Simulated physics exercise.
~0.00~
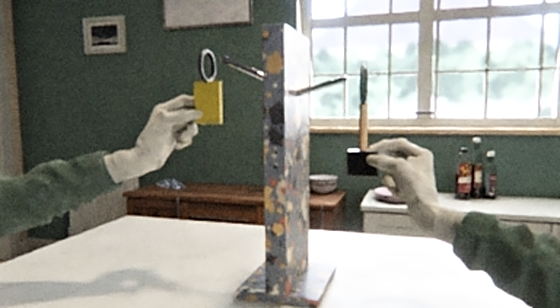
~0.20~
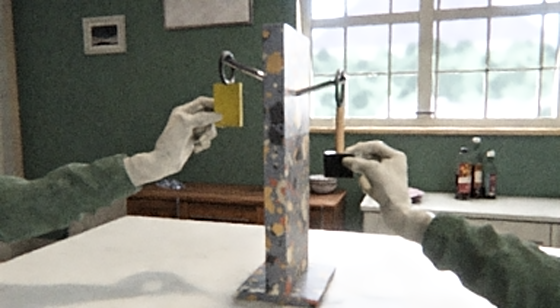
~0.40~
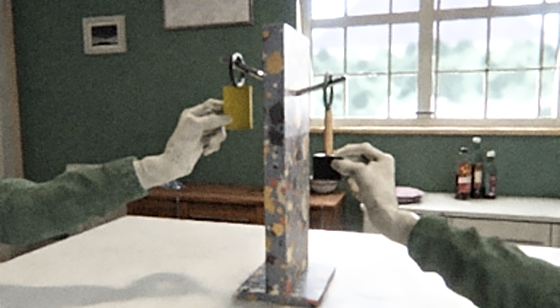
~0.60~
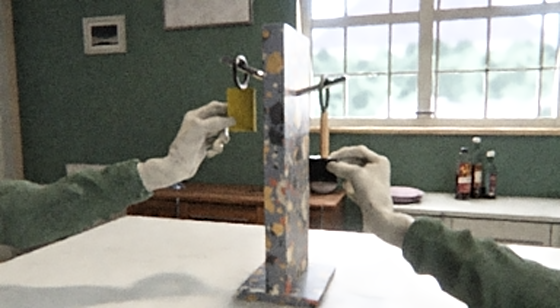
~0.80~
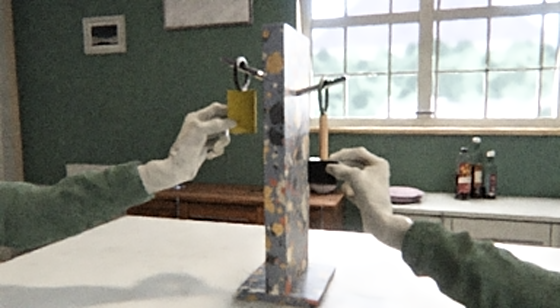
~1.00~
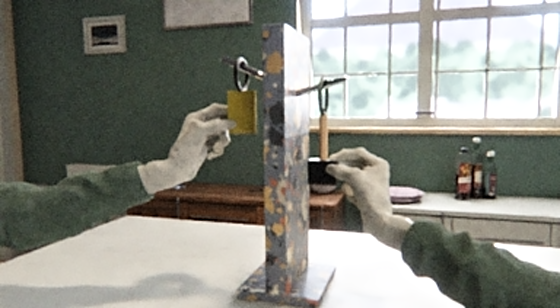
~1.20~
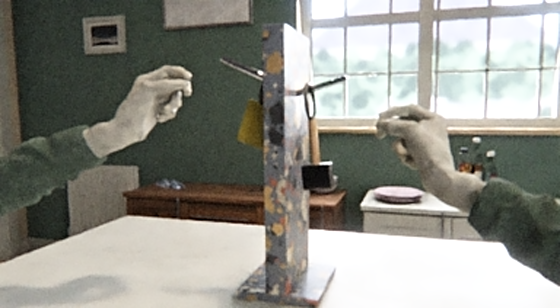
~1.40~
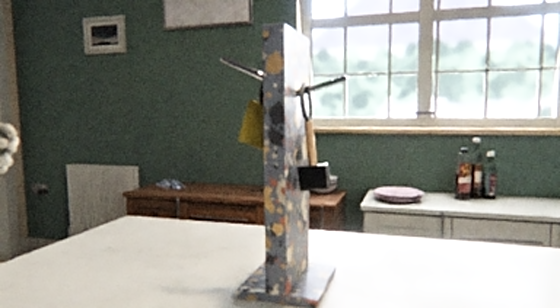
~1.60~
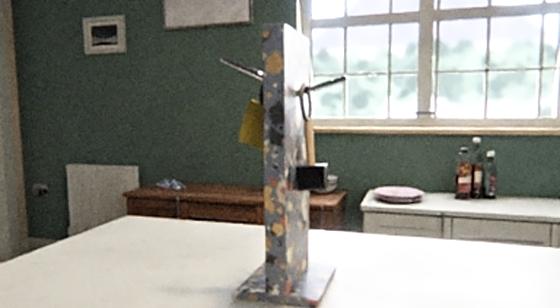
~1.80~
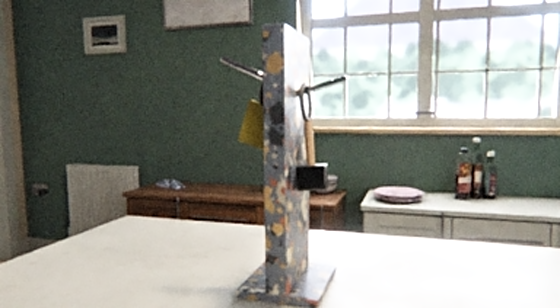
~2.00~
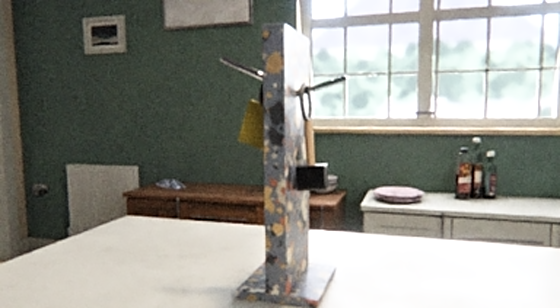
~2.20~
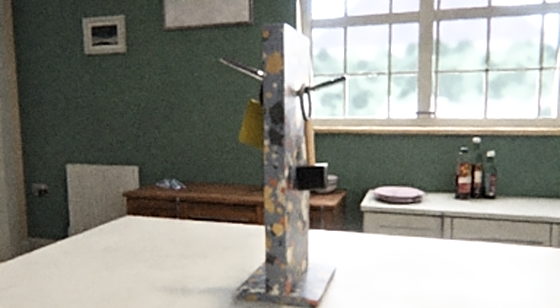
Two hands hooking a yellow tag and a black brush onto a speckled stand's pegs, then withdrawing, leaving both hanging.
